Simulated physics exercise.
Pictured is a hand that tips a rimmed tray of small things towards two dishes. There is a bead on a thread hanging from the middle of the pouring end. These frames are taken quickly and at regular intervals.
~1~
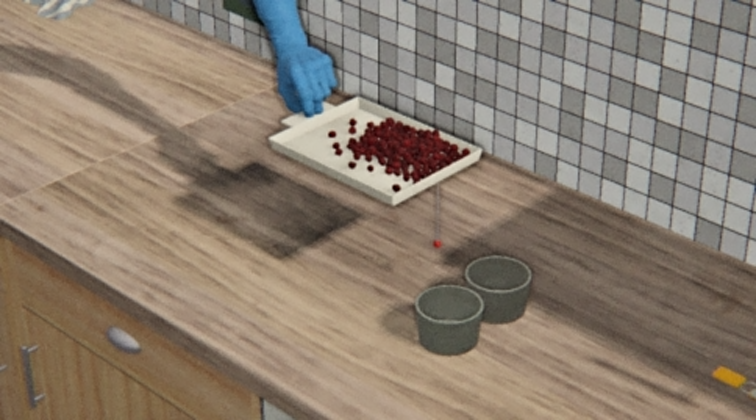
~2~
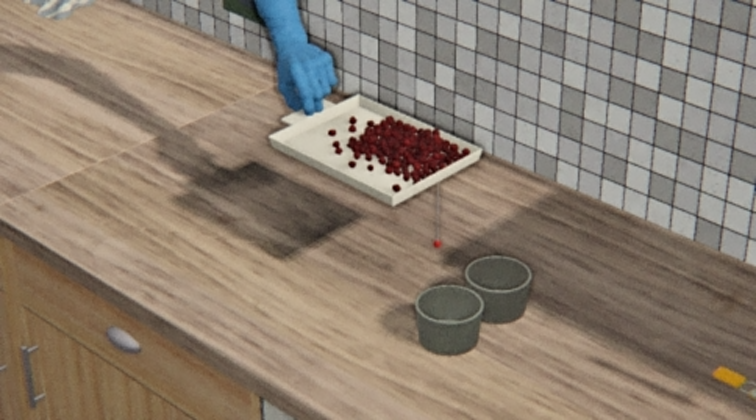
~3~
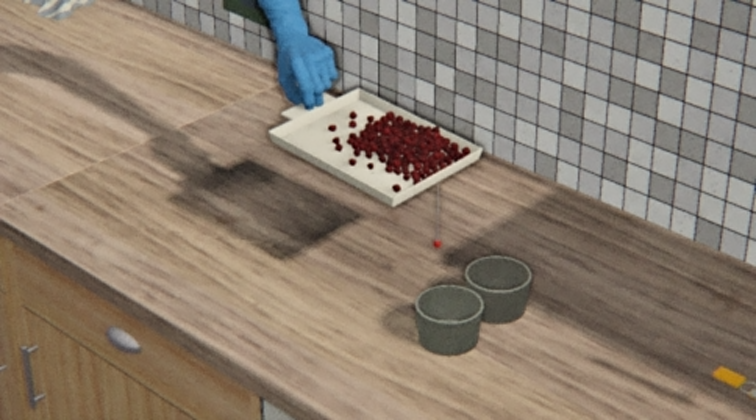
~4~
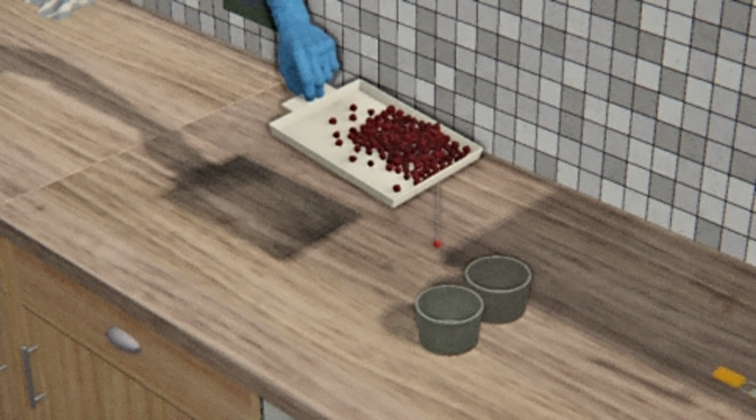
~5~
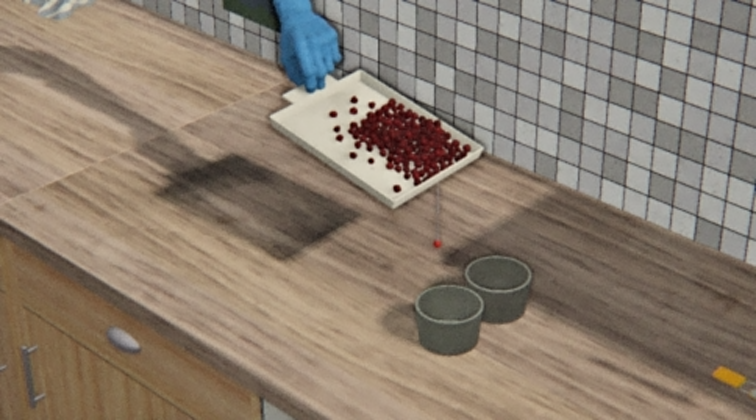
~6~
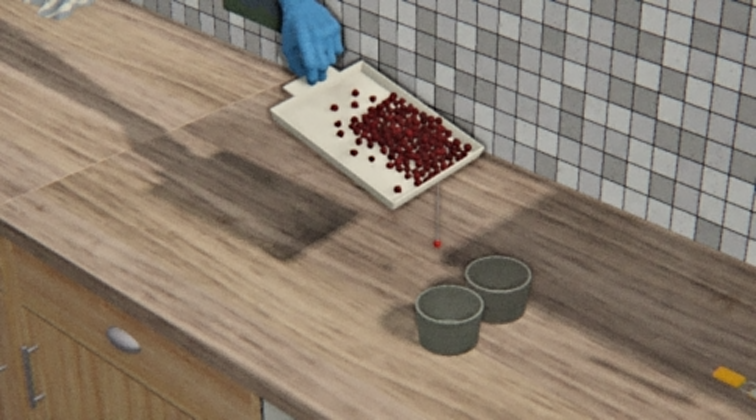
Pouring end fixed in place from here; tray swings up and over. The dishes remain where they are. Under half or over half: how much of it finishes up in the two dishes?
I expect the catch to be short of a majority.
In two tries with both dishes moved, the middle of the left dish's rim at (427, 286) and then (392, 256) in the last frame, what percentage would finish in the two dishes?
The first gives 60 %, the second 0 %.
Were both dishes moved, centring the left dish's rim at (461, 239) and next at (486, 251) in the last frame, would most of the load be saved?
For the two tries in order: Not as much as half, not as much as half.
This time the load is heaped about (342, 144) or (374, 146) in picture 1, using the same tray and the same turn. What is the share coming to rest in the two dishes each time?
First case: Close to 20 %; second case: Close to 20 %.
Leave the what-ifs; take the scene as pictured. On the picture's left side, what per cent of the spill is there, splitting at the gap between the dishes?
Looks like close to 90 per cent of it.
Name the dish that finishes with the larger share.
It's the right side.
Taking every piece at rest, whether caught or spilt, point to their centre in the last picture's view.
Close to (456, 311) in the last view.
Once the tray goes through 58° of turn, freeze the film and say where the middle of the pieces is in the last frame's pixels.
Around (425, 157).
Shortly afterwards, tray tipped steeply; all but a few on the tray; only a few in the left dish; only a few outside both; only a few in the air.
Next, tray tipped right over; the bulk on the tray; only a few in the left dish; only a few in the right dish; near a quarter outside both; a little in the air.
Some moments later, tray tipped past a quarter turn; a little in the left dish; near a quarter in the right dish; near two thirds outside both.
In the end, tray tipped past a quarter turn; a little in the left dish; near a quarter in the right dish; near two thirds outside both.
